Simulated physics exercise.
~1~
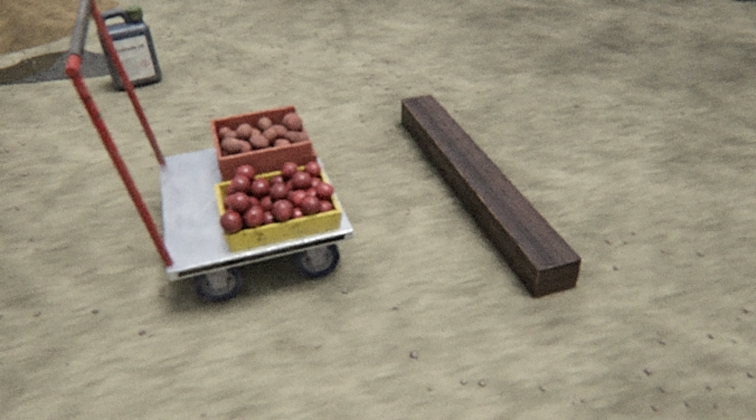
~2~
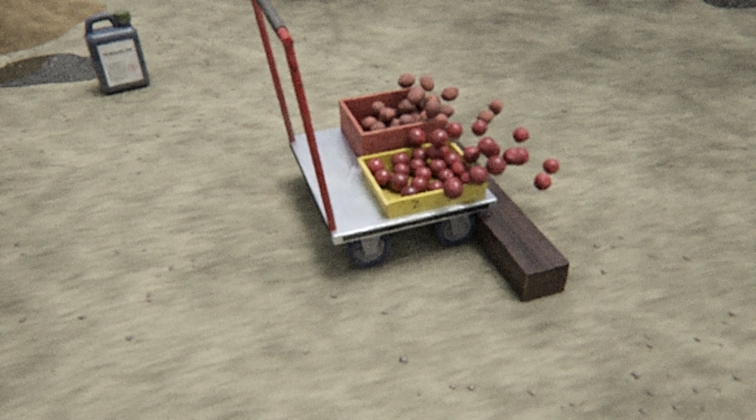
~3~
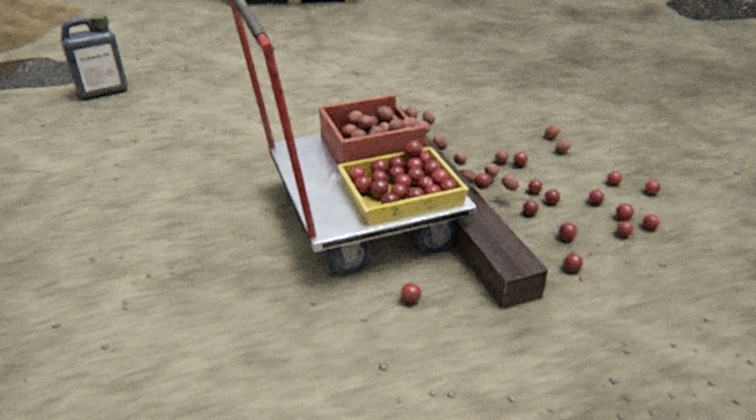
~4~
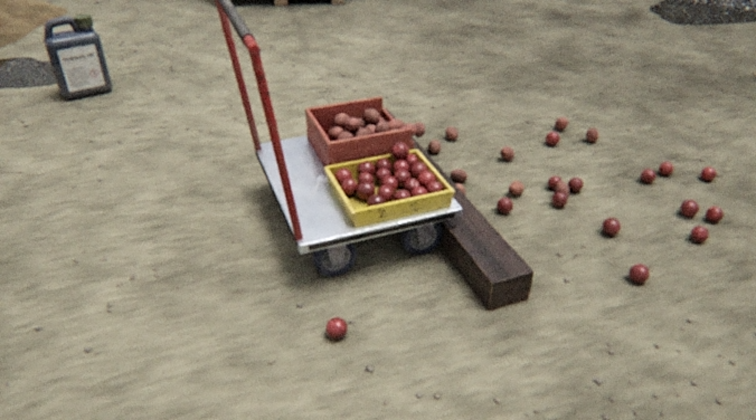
At first, a flatbed trolley with a red handle rolls right across sandy ground towards a dark wooden beam, carrying a red tray of potatoes behind a yellow tray of red apples. The trolley reaches the beam and stops against it, while the trays stay in place on the deck. Potatoes and apples fly forward out of both trays, over the beam. They drop to the ground and roll away to the right, spreading out, while one apple lies in front of the trolley. At the end, the trolley rests by the beam, with both trays still partly filled.
